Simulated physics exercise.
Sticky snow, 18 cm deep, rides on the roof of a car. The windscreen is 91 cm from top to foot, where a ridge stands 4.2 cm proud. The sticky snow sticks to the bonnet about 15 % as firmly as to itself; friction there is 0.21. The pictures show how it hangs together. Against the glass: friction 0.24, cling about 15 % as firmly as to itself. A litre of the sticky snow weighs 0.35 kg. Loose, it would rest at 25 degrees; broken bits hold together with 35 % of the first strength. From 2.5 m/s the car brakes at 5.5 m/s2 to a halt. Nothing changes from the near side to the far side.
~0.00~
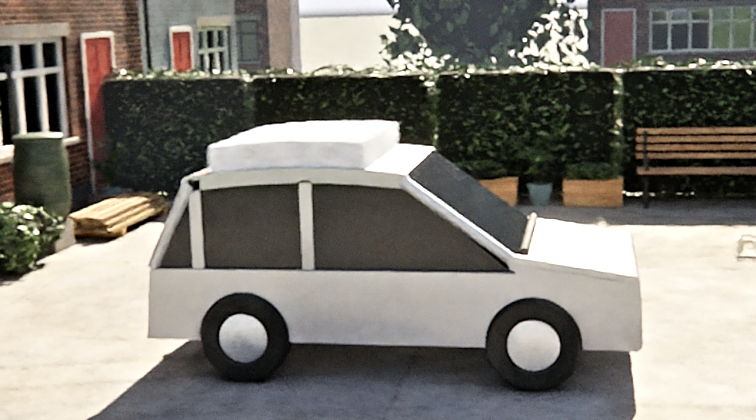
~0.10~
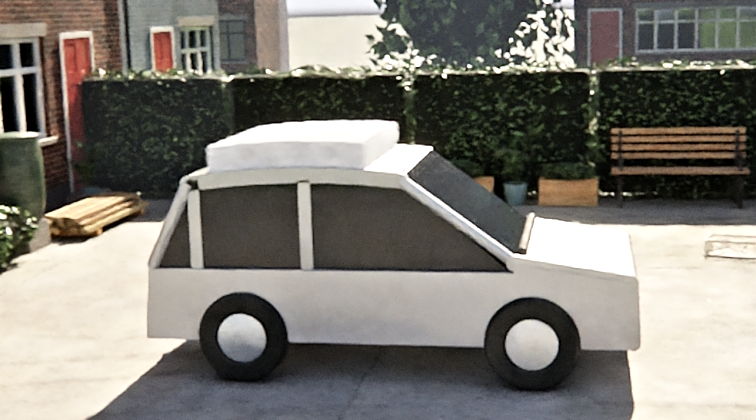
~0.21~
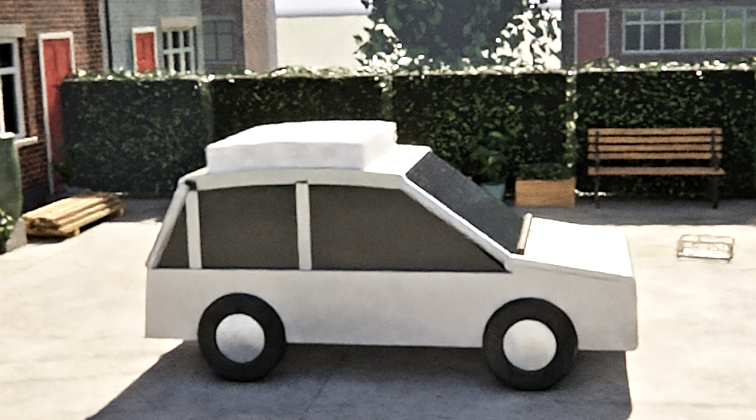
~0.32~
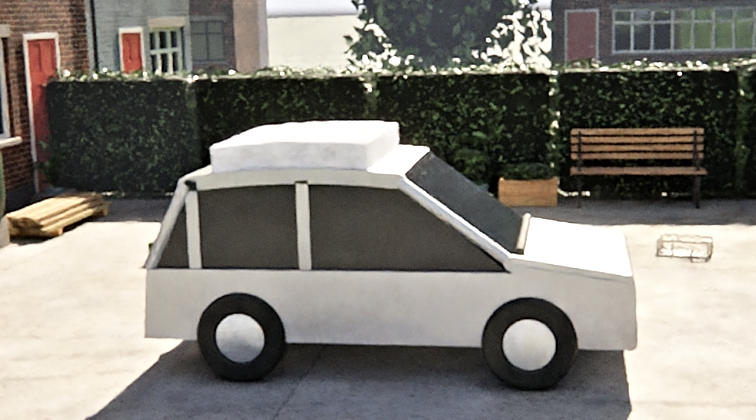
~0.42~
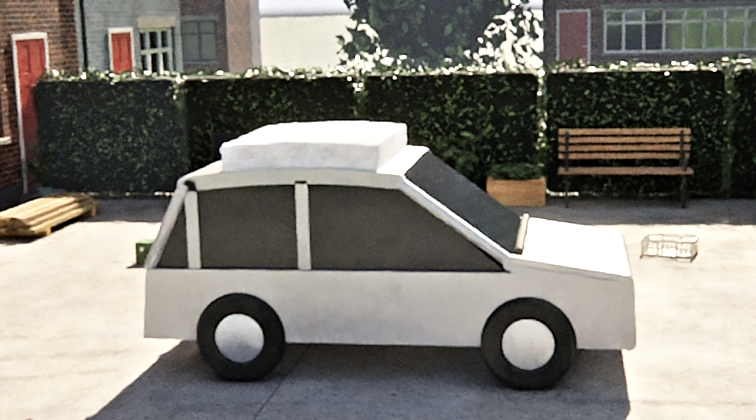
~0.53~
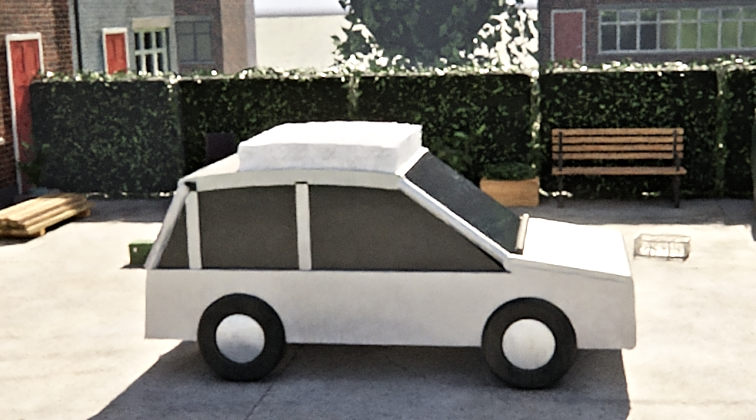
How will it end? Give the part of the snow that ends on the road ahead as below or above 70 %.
It comes out below 70 %.
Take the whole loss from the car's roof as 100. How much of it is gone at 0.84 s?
Some 40 per cent.
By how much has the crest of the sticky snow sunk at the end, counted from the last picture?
Some 40 cm.
After 0.84 s, 61 % of the snow is on the roof, 39 % on the glass, none on the bonnet and none has gone off the nose.
After 1.21 s, 20 % of the snow is on the roof, 58 % on the glass, 22 % on the bonnet and none has gone off the nose.
After 1.58 s, none of the snow is on the roof, 53 % on the glass, 43 % on the bonnet and 4 % has gone off the nose.
After 1.95 s, none of the snow is on the roof, 31 % on the glass, 59 % on the bonnet and 10 % has gone off the nose.
After 3.00 s, at the end, none of the snow is on the roof, 27 % on the glass, 51 % on the bonnet and 22 % has gone off the nose.
